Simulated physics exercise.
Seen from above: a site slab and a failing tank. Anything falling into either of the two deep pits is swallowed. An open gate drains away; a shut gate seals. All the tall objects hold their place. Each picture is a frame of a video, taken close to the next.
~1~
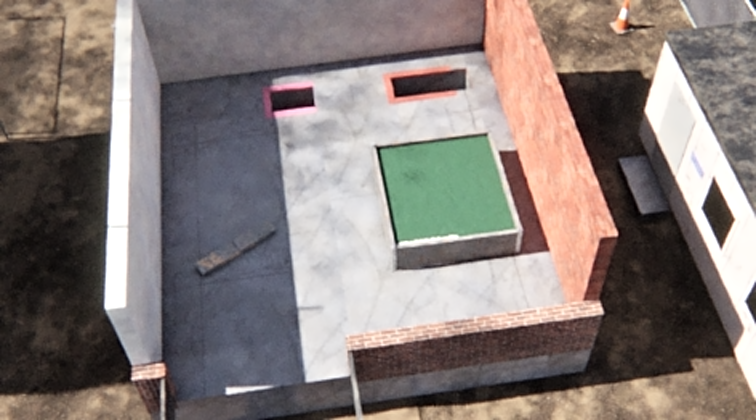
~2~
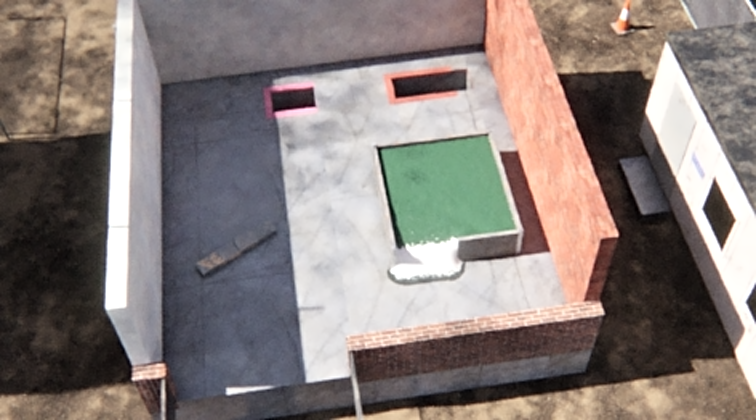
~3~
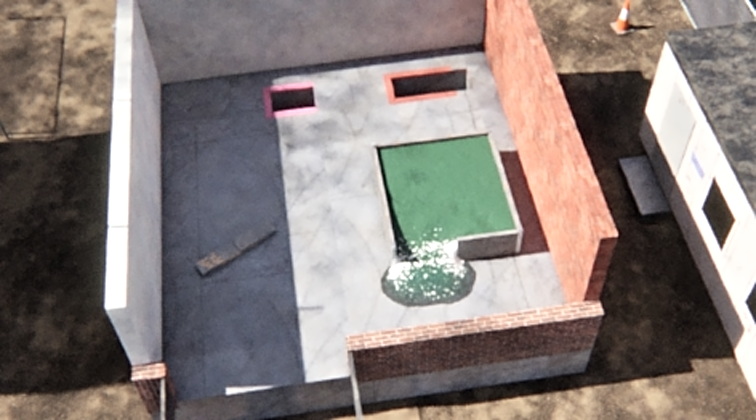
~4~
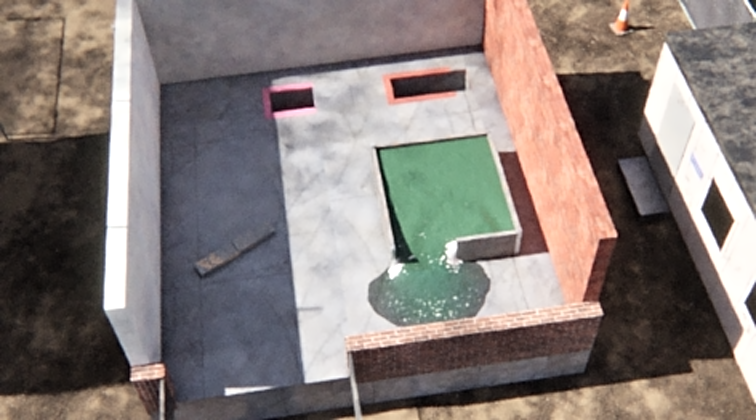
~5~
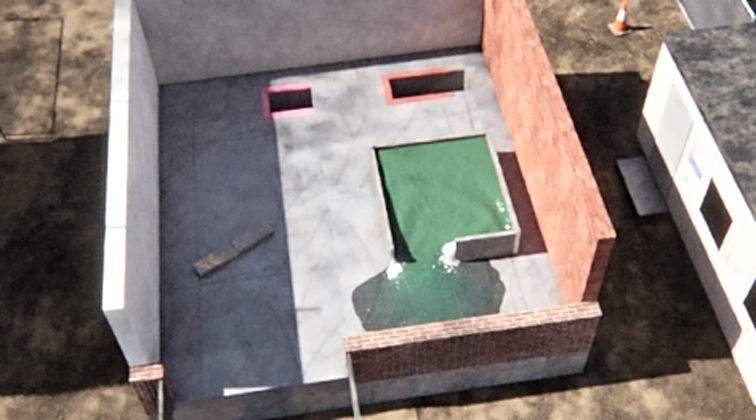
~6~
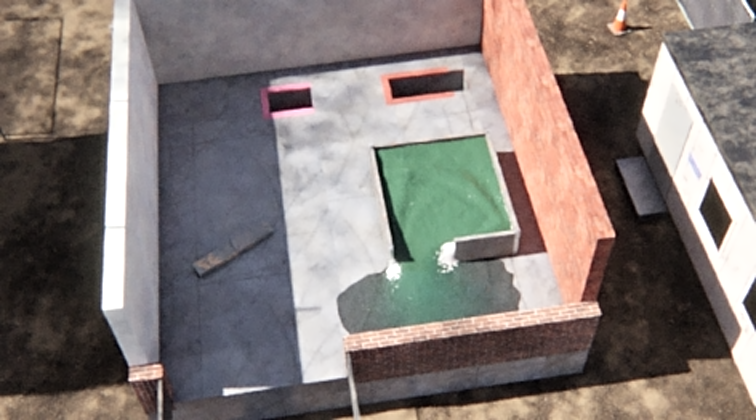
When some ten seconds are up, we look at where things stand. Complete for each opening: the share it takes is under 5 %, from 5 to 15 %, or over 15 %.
The share the gate takes is over 15 %; the share the pink pit takes is under 5 %; the share the red pit takes is from 5 to 15 %.
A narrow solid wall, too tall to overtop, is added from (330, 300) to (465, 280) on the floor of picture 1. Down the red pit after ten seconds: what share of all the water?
Parts in a hundred: Red 4.
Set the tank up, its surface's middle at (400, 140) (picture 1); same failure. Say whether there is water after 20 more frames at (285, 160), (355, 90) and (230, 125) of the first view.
In order: Unflooded, then unflooded, then unflooded.
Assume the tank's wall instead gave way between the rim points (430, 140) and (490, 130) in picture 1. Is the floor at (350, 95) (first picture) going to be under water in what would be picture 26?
Outcome: Swamped.
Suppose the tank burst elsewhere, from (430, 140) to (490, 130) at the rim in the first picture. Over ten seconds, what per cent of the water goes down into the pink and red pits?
In percent: Pink 6, red 55.
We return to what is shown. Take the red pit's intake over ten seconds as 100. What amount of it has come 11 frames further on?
It works out at roughly 0 percent of the ten-second total.
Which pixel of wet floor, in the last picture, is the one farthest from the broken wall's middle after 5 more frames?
At about (285, 371).
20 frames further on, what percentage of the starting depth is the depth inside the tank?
About 48 %.
A moment on, water covers 15 % of the floor; the gate 0 %, the pink pit 0 %, the red pit 0 %.
Next, water covers 20 % of the floor; the gate 2 %, the pink pit 0 %, the red pit 0 %.
Then, water covers 35 % of the floor; the gate 5 %, the pink pit 0 %, the red pit 0 %.
Later, water covers 55 % of the floor; the gate 11 %, the pink pit 0 %, the red pit 3 %.
In the end, water covers 75 % of the floor; the gate 20 %, the pink pit 1 %, the red pit 8 %.
